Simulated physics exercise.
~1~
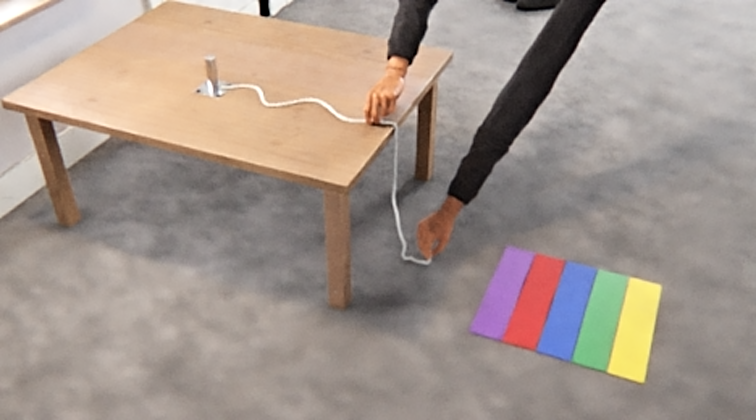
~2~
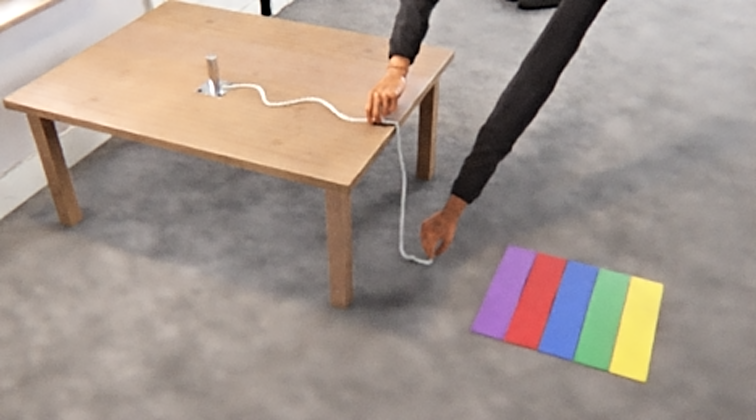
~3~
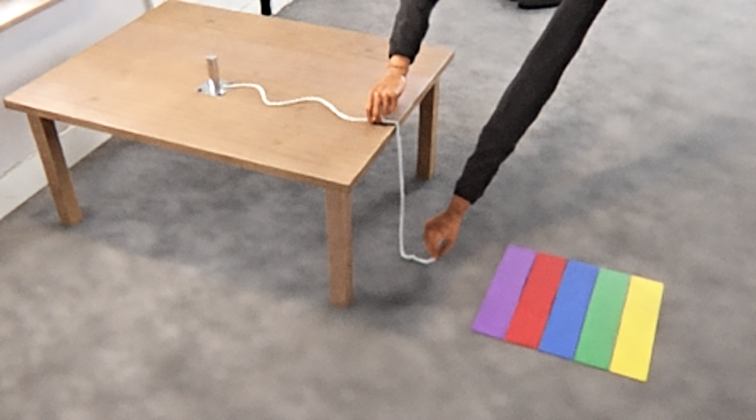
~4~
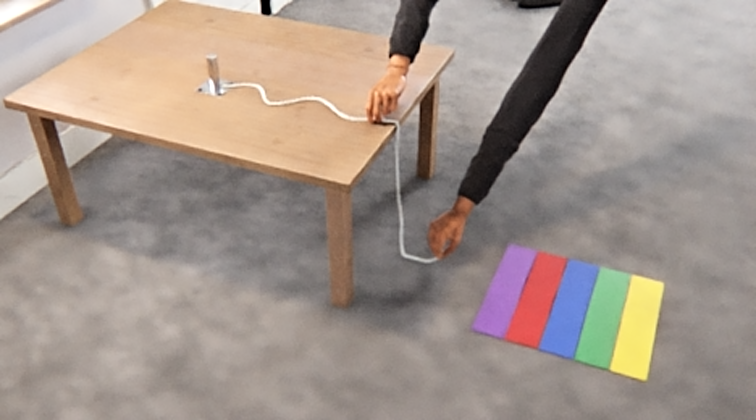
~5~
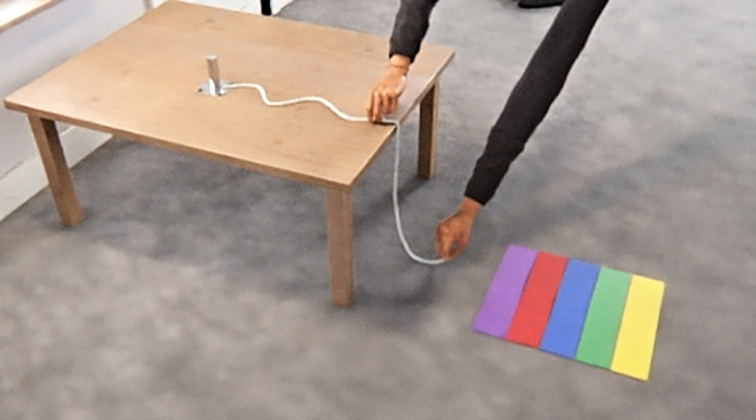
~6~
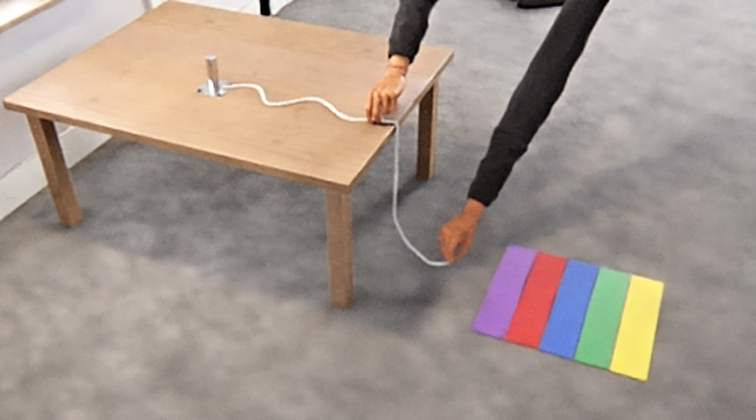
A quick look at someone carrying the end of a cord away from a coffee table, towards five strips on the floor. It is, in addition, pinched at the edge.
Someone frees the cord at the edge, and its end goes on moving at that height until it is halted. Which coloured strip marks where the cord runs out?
Blue.
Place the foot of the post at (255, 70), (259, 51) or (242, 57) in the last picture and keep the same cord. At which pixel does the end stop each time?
Roughly (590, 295), then (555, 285), then (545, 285).
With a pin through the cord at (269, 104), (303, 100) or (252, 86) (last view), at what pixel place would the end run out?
Going through the tries, I'd expect close to (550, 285), (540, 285) and lastly (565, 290).
Early on, end near (524, 278); over purple.
Midway, end near (555, 286); over red.
At the end of the slack, end near (573, 291); over blue. It gets as far as the blue strip.
